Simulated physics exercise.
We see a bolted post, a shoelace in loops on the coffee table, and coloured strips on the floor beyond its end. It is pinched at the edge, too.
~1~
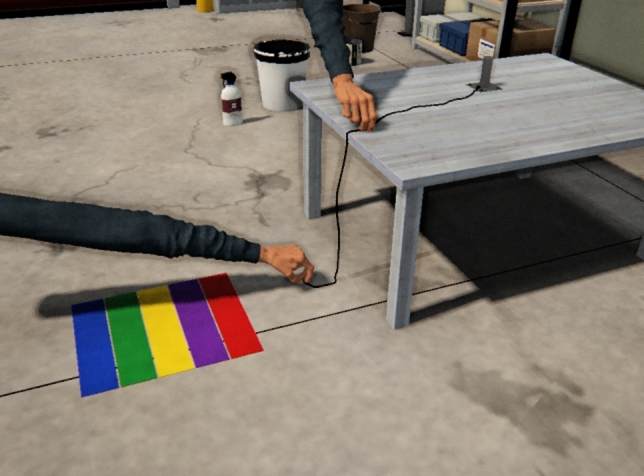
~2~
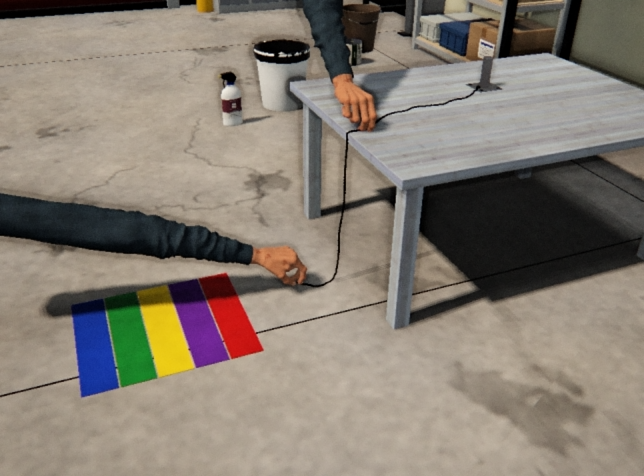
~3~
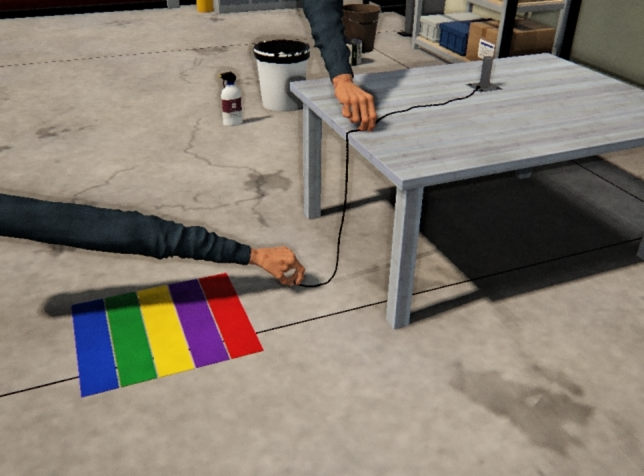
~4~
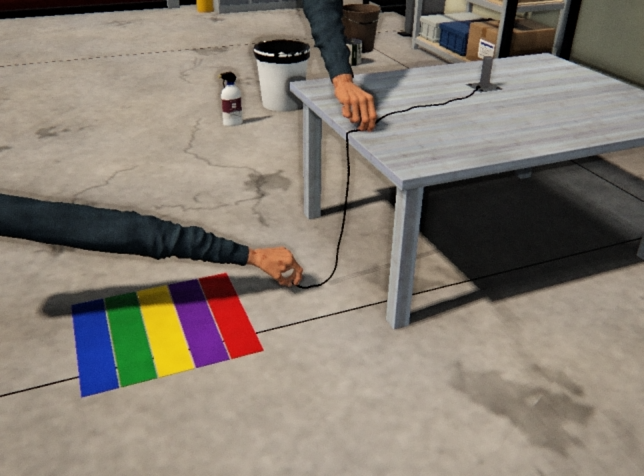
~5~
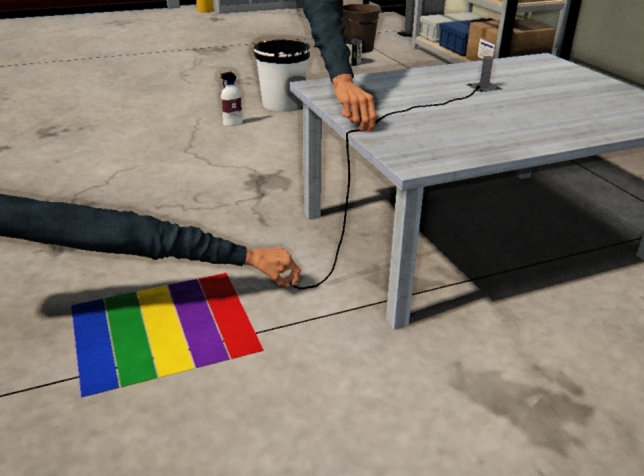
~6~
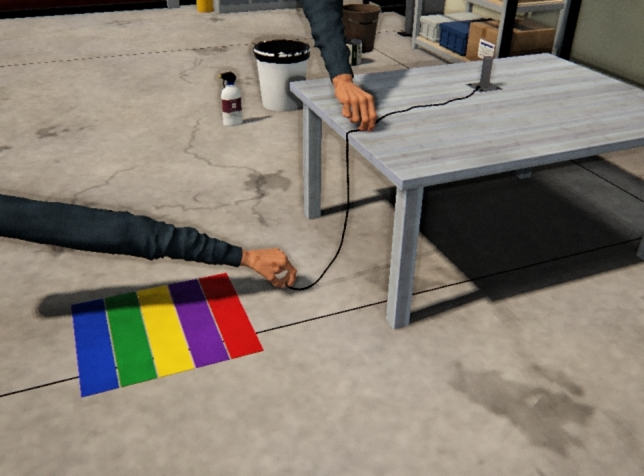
In this clip, one hand pinches a dark cord at a table's edge while another, low near the floor, draws its hanging end slightly left, close to a row of blue, green, yellow, purple and red strips.
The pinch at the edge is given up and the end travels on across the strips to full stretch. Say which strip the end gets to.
It gets to the purple strip.
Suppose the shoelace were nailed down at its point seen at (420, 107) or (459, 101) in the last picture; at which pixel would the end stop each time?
It ends up at (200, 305) the first time and at (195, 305) the second time.
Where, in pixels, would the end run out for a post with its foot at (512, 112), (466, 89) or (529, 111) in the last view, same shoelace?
(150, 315), (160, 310) and (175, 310).
A little later, end near (253, 292); short of the strips.
Next, end near (214, 300); over red.
When it is tight, end near (192, 305); over purple. The end stops over the purple strip.
